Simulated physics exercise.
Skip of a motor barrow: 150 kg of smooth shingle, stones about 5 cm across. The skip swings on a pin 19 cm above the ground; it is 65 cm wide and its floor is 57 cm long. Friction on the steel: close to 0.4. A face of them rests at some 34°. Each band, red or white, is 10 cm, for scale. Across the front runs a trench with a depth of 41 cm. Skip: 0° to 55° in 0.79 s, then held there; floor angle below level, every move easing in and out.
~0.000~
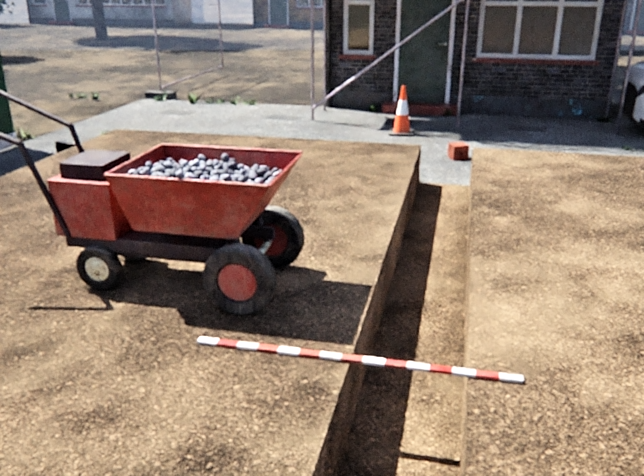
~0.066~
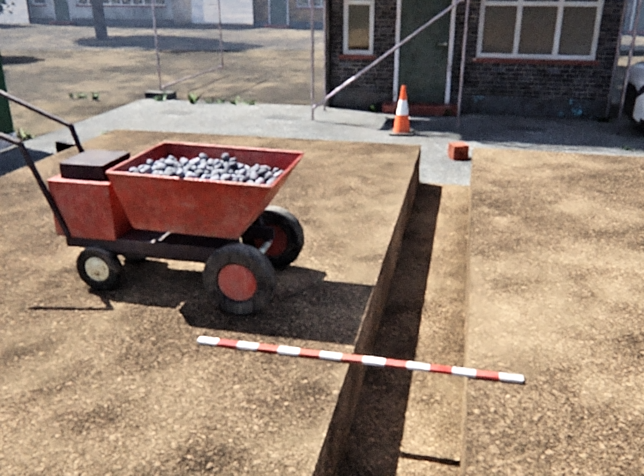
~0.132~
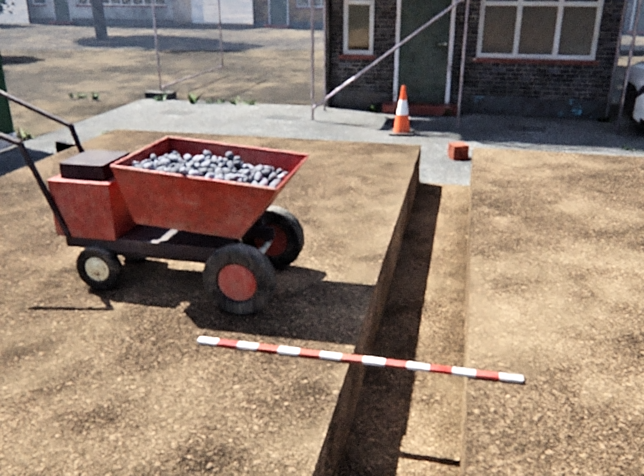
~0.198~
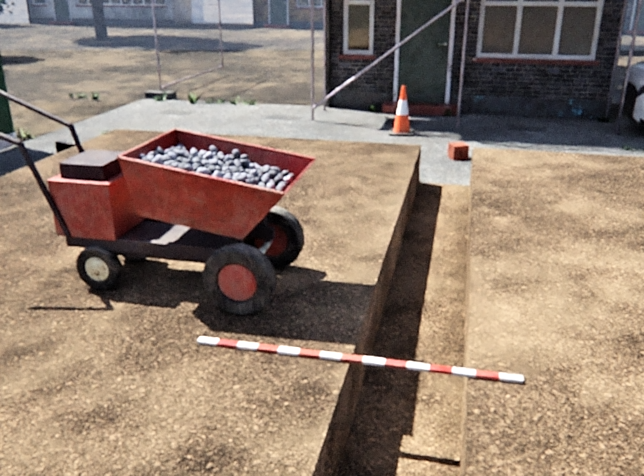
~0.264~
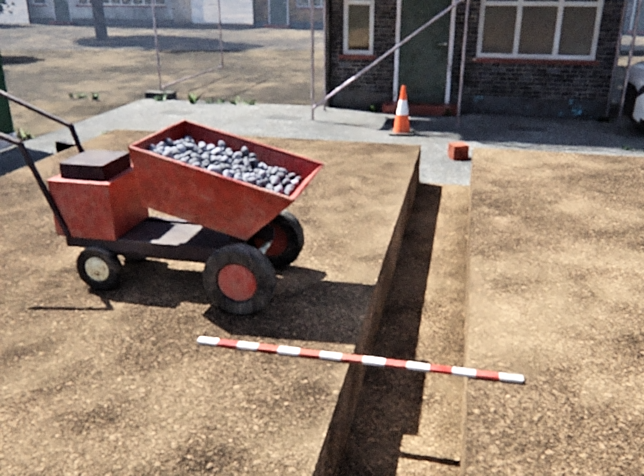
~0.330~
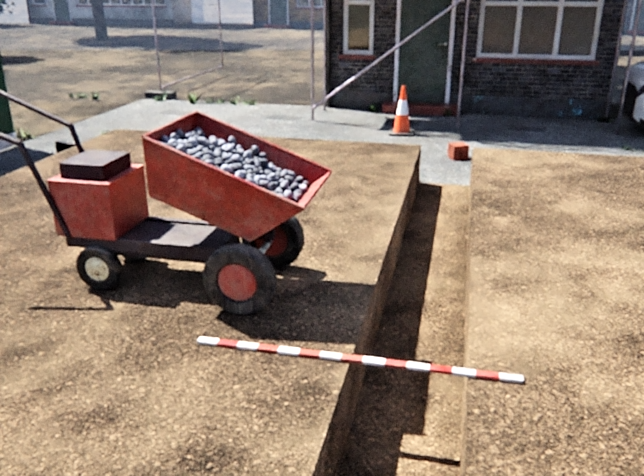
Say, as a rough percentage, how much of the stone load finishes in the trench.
Roughly 53 out of 100.
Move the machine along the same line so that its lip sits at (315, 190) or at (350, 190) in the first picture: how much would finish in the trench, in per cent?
Estimates: 50 % then 35 %.
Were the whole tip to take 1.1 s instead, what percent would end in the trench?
Roughly 50% would finish there.
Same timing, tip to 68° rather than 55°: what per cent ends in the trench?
Close to 100 per cent then.
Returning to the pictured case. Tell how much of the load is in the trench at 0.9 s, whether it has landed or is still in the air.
Around 5 per cent of it, at that instant.
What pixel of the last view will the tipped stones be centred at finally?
Their centre sits close to (418, 362).
After 0.6 s the floor is at 46°; 100 % in the skip; the foremost stones are at (322, 229).
After 0.9 s the floor is at 55°; 93 % in the skip, 3 % short of the trench, 4 % in the trench; the foremost stones are at (391, 271).
After 1.2 s the floor is at 55°; 62 % in the skip, 5 % short of the trench, 34 % in the trench; the foremost stones are at (459, 379).
After 3.2 s the floor is at 55°; 43 % in the skip, 4 % short of the trench, 53 % in the trench; the foremost stones are at (460, 356).
